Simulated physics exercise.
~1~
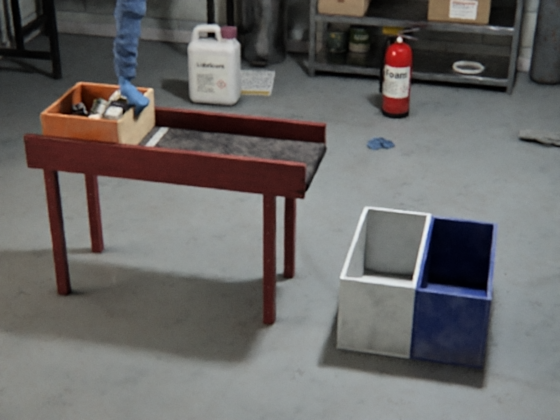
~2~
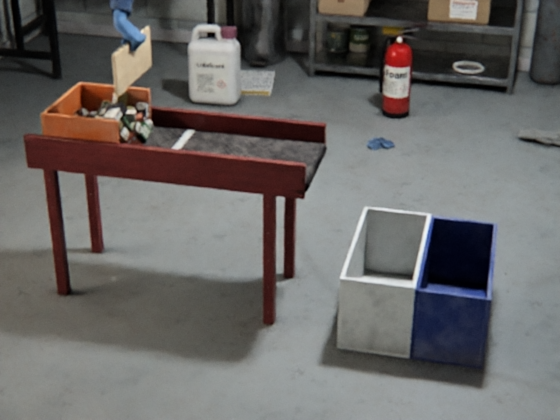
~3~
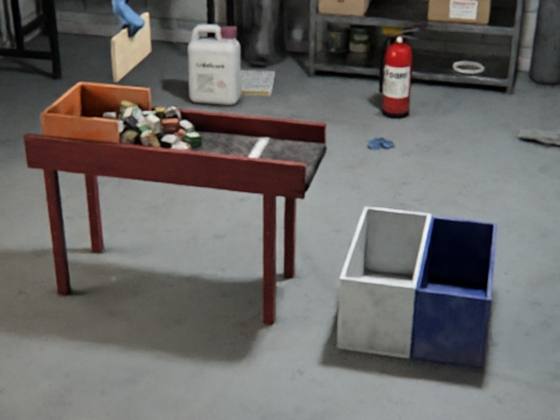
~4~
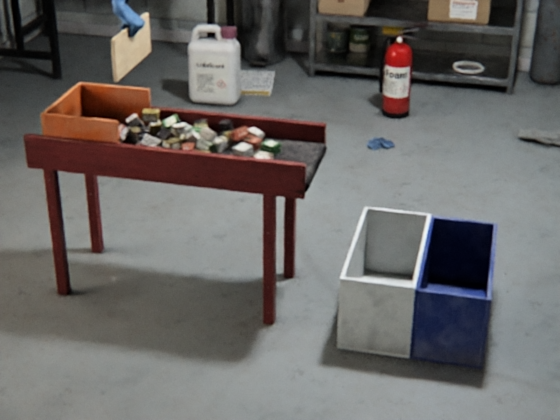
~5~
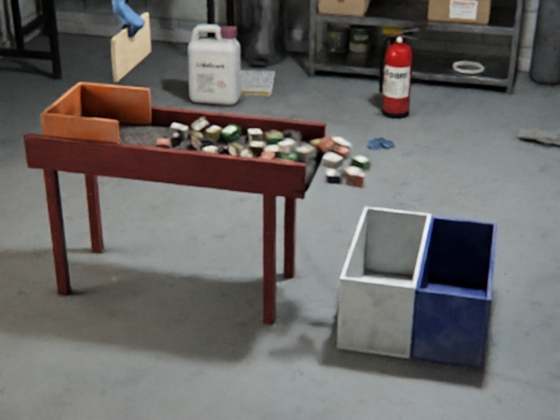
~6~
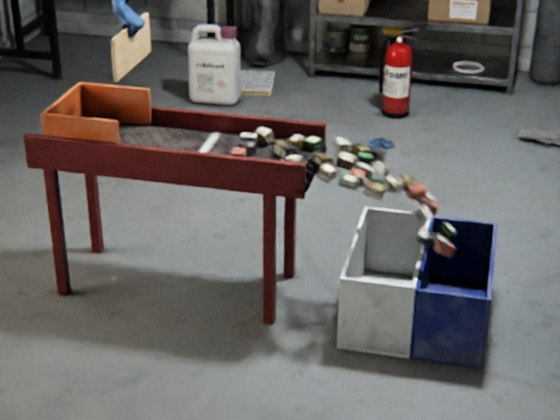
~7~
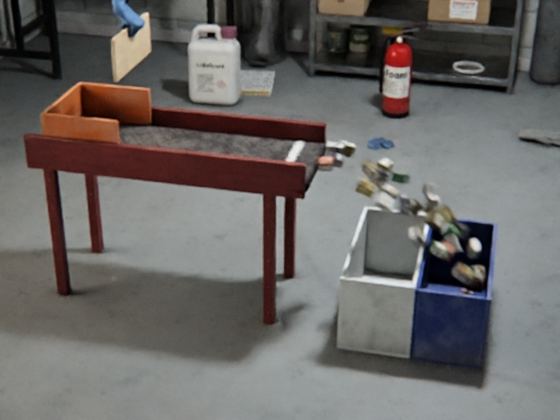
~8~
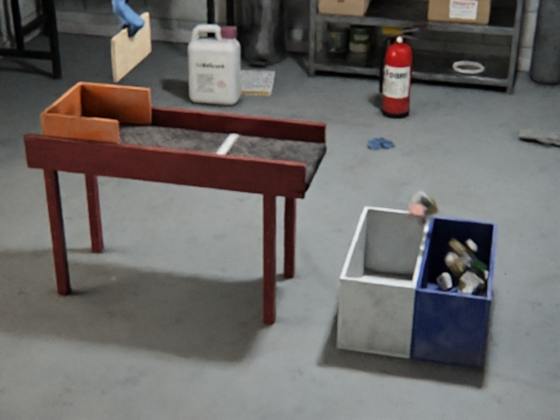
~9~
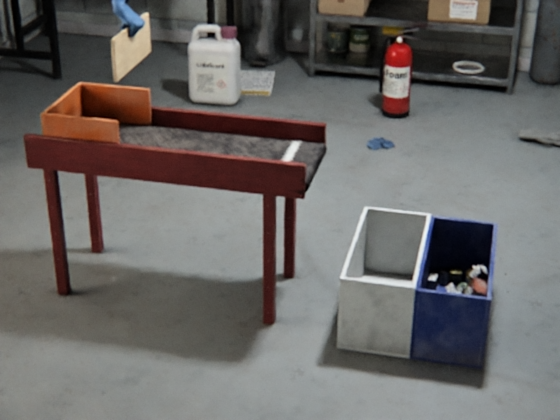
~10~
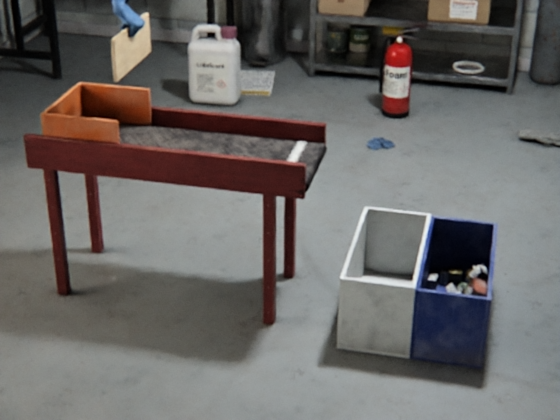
A gloved hand lifts a gate, and small cartons ride the belt rightward, falling into the blue box.
